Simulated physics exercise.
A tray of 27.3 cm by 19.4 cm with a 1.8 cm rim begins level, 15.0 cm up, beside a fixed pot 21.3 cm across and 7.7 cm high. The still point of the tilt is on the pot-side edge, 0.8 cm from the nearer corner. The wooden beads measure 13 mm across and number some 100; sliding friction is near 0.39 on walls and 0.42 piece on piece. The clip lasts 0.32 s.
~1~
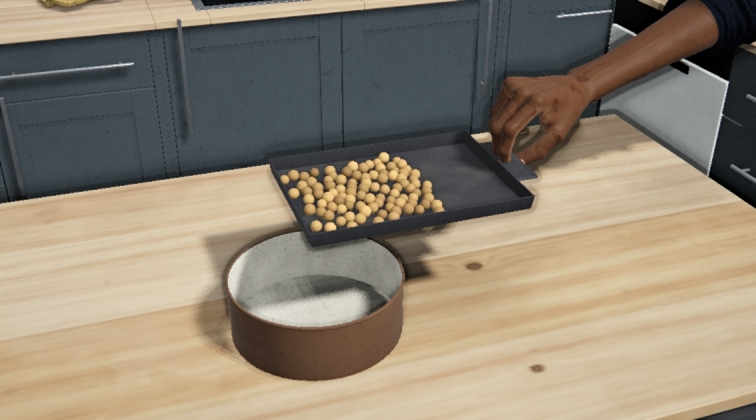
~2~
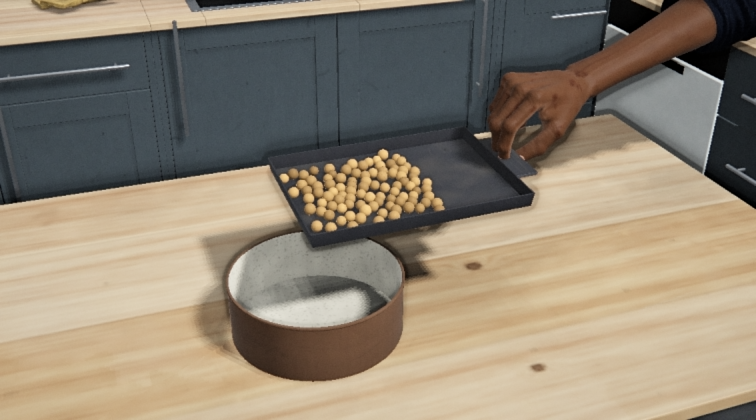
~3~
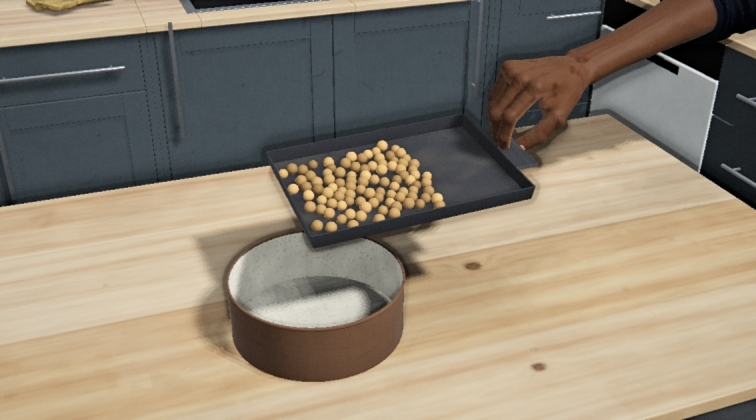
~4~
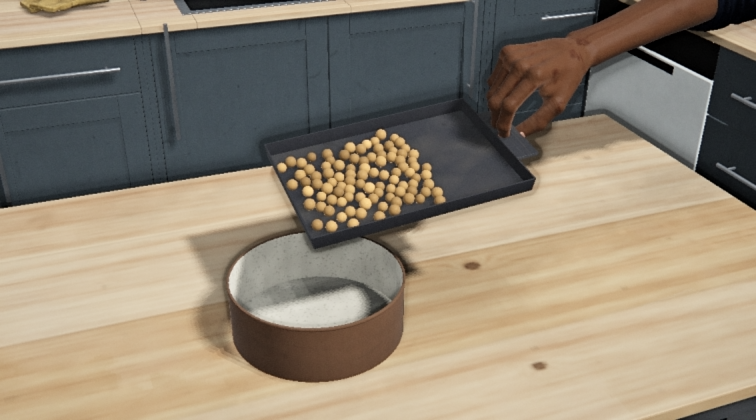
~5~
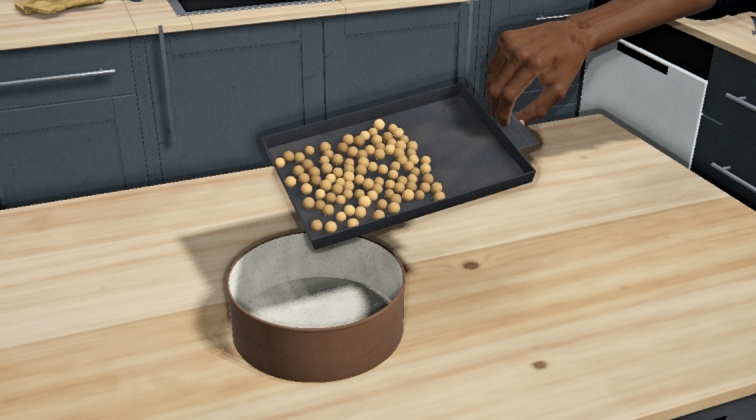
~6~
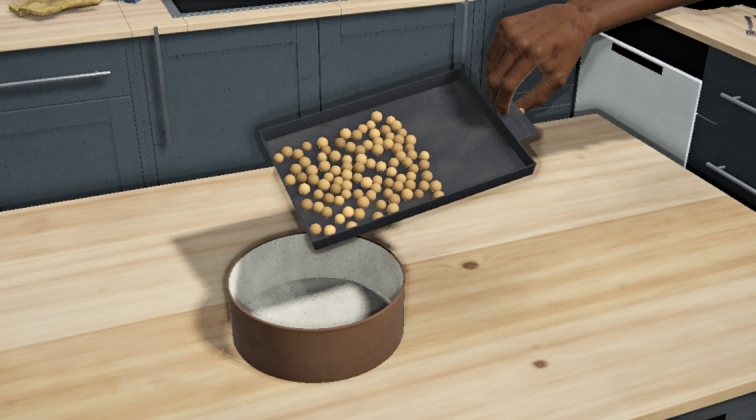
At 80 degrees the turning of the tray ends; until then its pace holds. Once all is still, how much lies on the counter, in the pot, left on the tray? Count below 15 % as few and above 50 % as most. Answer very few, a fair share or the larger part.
Counter: Very few, pot: Very few, tray: The larger part.
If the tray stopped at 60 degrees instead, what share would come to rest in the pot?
Then about 0 per cent.
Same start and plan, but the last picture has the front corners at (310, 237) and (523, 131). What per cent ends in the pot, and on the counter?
Pot 0, counter 0.
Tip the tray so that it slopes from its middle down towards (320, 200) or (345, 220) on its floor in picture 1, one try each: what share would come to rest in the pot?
Some 0 and 0 per cent.
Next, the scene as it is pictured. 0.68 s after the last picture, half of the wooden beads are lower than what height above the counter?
About 22 cm.
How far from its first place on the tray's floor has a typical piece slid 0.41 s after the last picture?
Roughly 4 cm.
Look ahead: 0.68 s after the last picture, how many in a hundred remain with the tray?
Roughly 100 per cent.
Then, 0.41 s after the last picture, tilt 48 degrees; the tray holds 100 %, the pot 0 %.
Then, 0.68 s after the last picture, tilt 68 degrees; the tray holds 100 %, the pot 0 %.
Then, 1.06 s after the last picture, tilt 80 degrees; the tray holds 100 %, the pot 0 %.
In the end, counter 0 %, pot 0 %, tray 100 %.
